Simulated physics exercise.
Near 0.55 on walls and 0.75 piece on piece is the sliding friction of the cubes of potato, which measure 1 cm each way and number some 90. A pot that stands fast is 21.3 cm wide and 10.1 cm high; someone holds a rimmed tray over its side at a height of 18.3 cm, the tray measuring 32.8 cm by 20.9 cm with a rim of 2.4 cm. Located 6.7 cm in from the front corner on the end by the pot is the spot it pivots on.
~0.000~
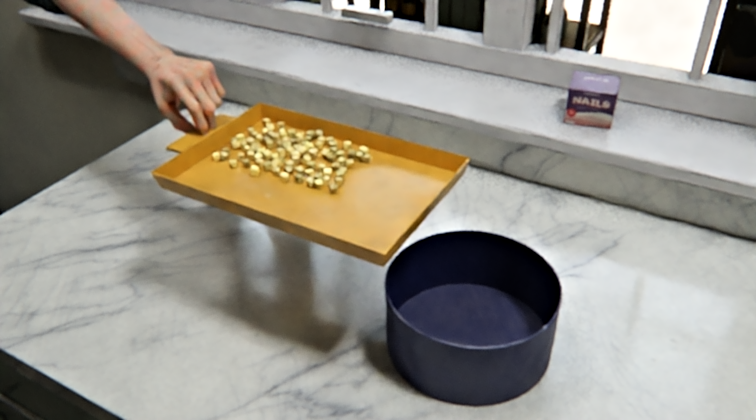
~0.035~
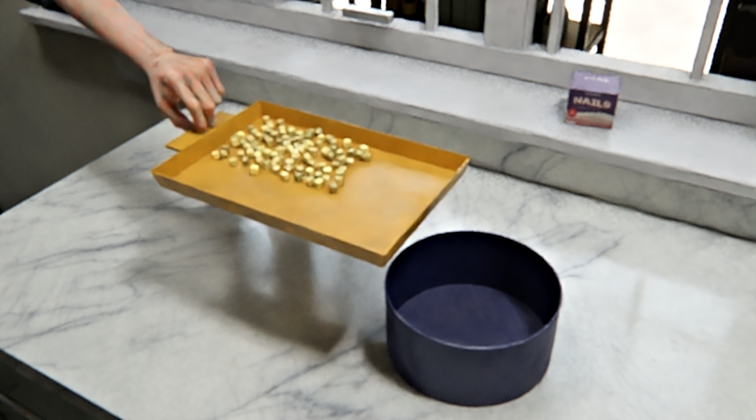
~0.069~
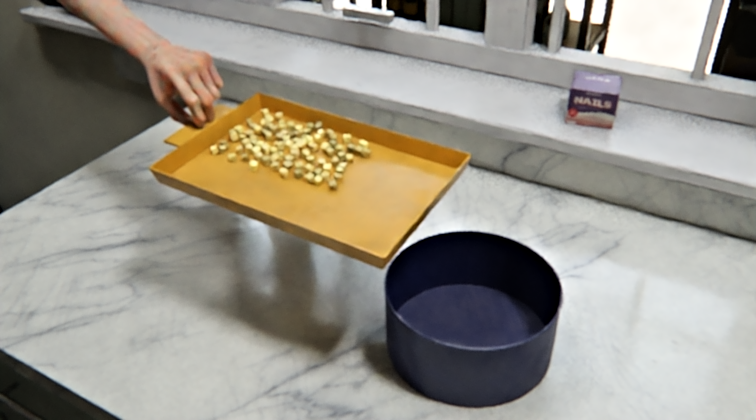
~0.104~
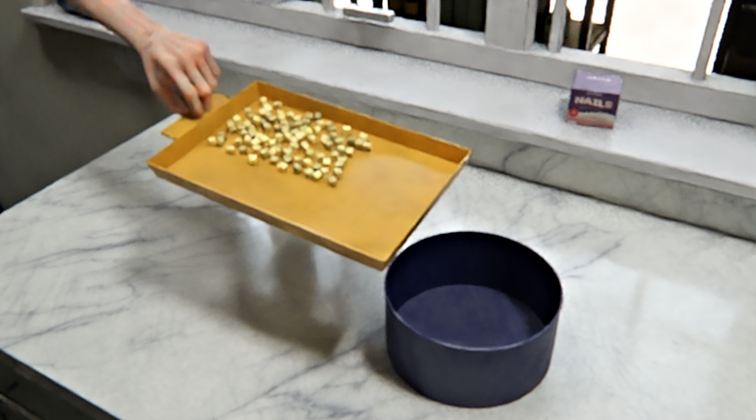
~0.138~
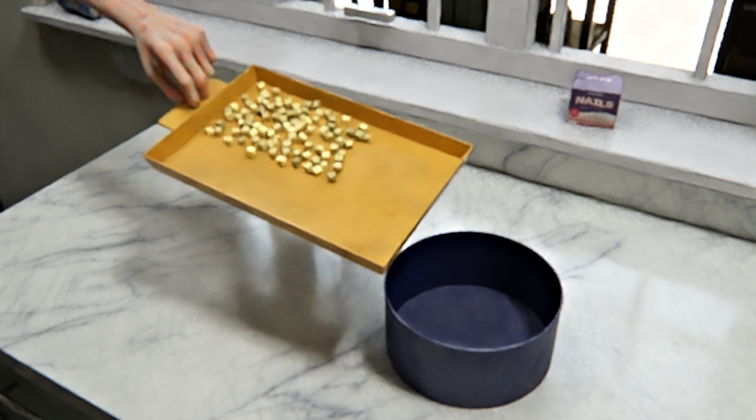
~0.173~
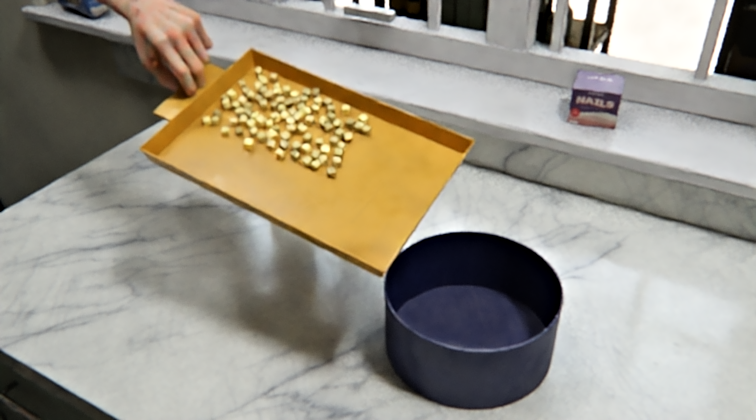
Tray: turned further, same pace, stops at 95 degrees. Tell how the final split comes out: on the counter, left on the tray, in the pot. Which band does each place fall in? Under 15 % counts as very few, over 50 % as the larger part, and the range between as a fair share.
Counter: The larger part. Left on the tray: Very few. Pot: Very few.
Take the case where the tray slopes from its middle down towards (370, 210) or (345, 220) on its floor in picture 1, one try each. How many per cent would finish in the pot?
Estimate: Some 90 % and some 5 % respectively.
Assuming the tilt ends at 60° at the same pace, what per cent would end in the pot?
About 0 in a hundred would end up in the pot.
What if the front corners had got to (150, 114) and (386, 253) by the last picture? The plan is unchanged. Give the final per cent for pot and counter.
Pot 90; counter 10.
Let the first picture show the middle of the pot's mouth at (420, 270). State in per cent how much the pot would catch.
20 %.
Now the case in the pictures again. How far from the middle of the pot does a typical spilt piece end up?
About 22 centimetres.
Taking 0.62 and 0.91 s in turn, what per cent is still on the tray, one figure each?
In turn: 95, 0.
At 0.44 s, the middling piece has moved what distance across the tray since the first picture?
Roughly 2 cm.
After 0.44 s, tilt 56 degrees; the tray holds 100 %, the pot 0 %.
After 0.62 s, tilt 83 degrees; the tray holds 95 %, the pot 0 %.
After 0.91 s, tilt 95 degrees; the tray holds 0 %, the pot 5 %.
At rest (2.1 s), counter 95 %, tray 0 %, pot 5 %.
